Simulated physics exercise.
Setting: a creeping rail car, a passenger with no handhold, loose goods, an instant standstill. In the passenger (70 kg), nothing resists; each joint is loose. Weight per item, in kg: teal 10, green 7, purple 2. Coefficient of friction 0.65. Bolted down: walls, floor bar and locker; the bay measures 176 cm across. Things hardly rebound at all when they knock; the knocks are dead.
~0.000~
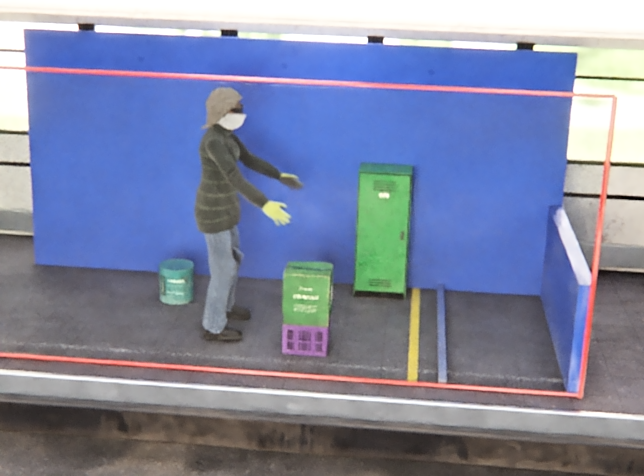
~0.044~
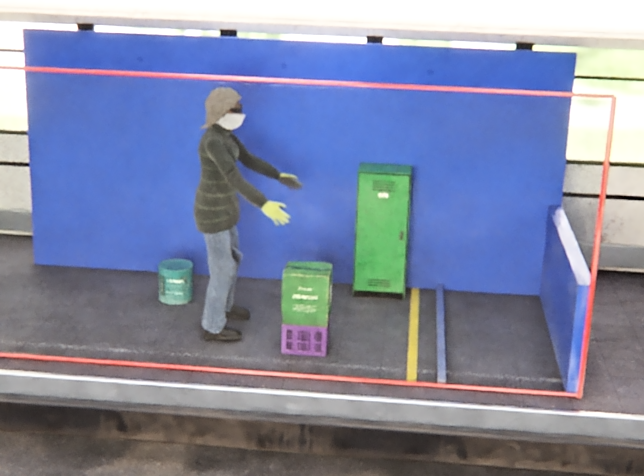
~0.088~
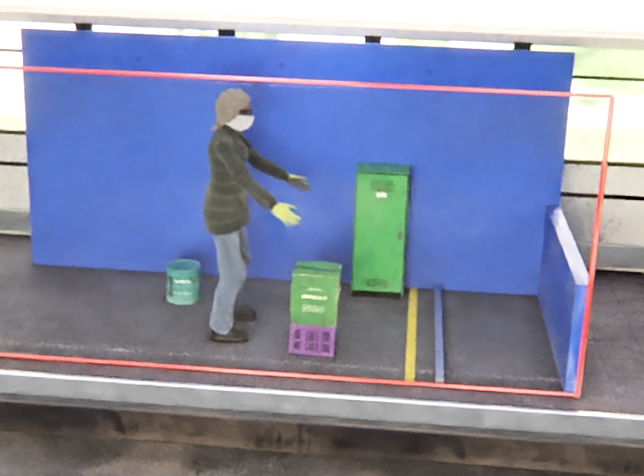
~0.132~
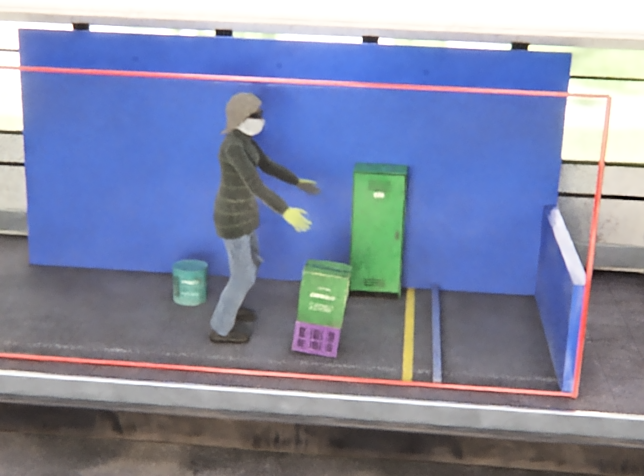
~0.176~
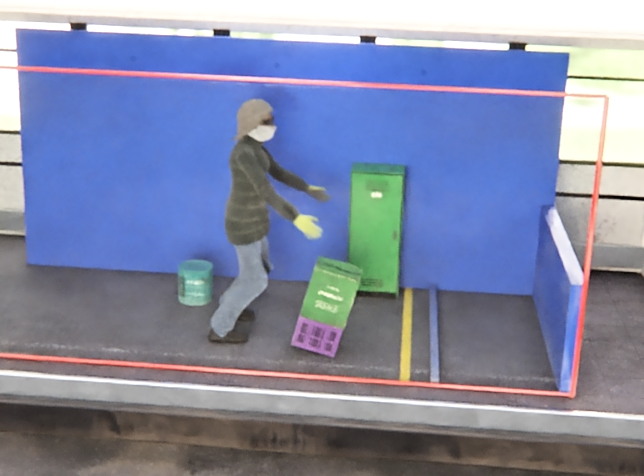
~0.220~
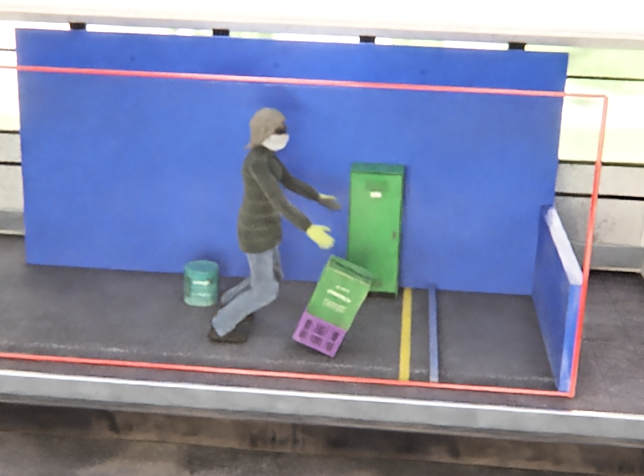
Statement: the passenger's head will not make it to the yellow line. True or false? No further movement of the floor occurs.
False - the passenger's head will get past the yellow line.
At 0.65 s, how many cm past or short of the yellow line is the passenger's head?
Past it by some 10 cm.
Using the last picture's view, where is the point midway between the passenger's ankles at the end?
Around (277, 298).
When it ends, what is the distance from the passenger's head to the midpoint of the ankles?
It ends up about 140 cm from head to the midpoint of the ankles.
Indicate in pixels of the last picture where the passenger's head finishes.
Somewhere around (453, 347) in the last picture.
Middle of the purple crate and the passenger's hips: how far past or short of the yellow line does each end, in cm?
Purple crate 40 short, passenger's hips 20 short.
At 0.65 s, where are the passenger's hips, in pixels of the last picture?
At that time it is near pixel (343, 294) in the last view.
After 0.40 s the passenger's head is 62 cm short of the yellow line, near (323, 190) in the last picture's view; the green pack 19 cm short of the yellow line, tilted 50°.
After 0.65 s the passenger's head is 10 cm past the yellow line, near (425, 265) in the last picture's view.
After 1.05 s the passenger's head is 36 cm past the yellow line, near (460, 337) in the last picture's view.
When all is still (2.5 s), teal bucket stops short of the yellow line; green pack crosses the yellow line; purple crate stops short of the yellow line; passenger's hips stop short of the yellow line; passenger's head crosses the yellow line.
